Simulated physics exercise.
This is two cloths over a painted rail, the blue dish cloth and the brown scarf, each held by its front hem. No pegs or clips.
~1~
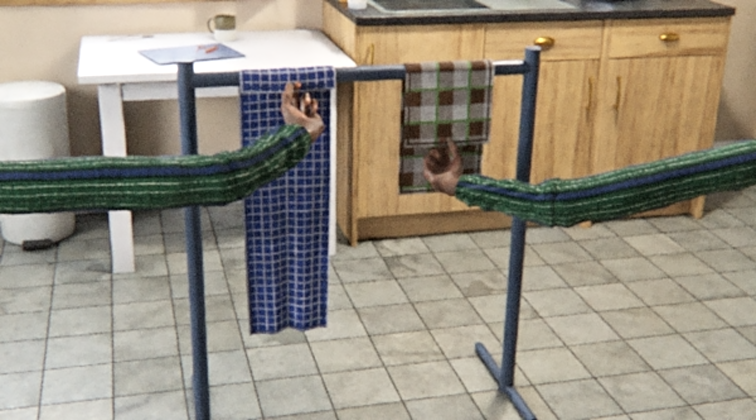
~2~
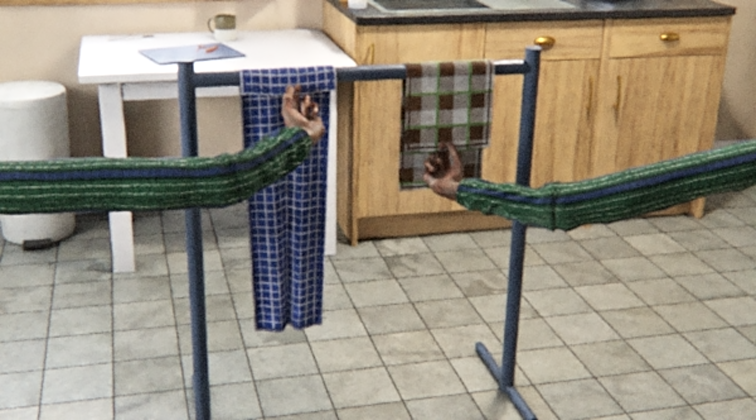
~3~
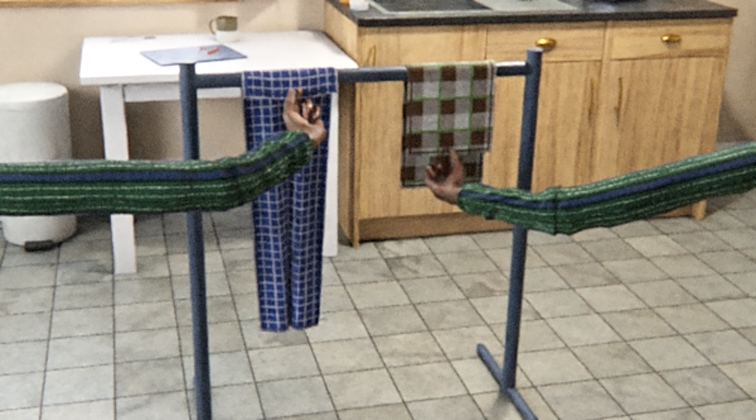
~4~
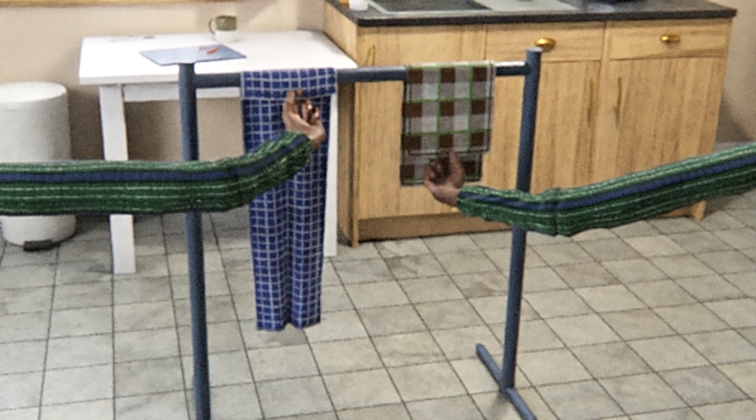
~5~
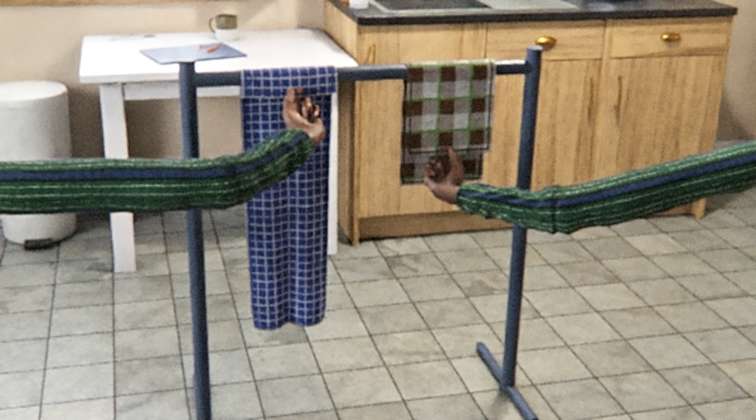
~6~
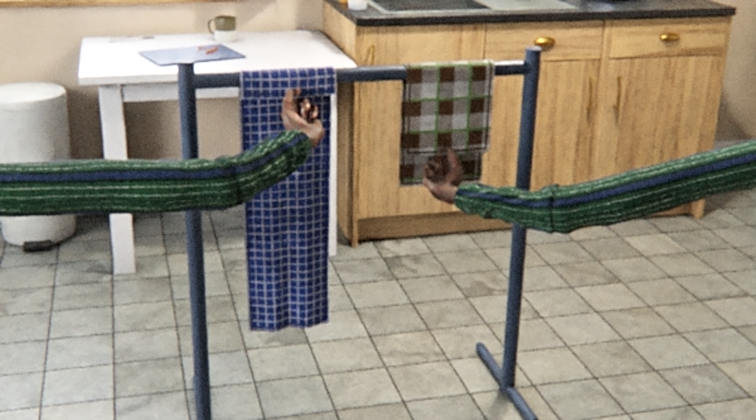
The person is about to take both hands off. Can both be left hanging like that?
As it turns out, the blue dish cloth slides off. The brown scarf hangs there.
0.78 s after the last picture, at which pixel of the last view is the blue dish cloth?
Close to (292, 410).
Then, 0.48 s after the last picture, dish cloth clear of the rail and dropping near (290, 364); scarf still hanging.
Then, 0.78 s after the last picture, dish cloth in a heap on the floor near (292, 409); scarf still hanging.
At rest, dish cloth in a heap on the floor near (292, 410); scarf still hanging. The blue dish cloth slips to the floor and the brown scarf keeps its place.
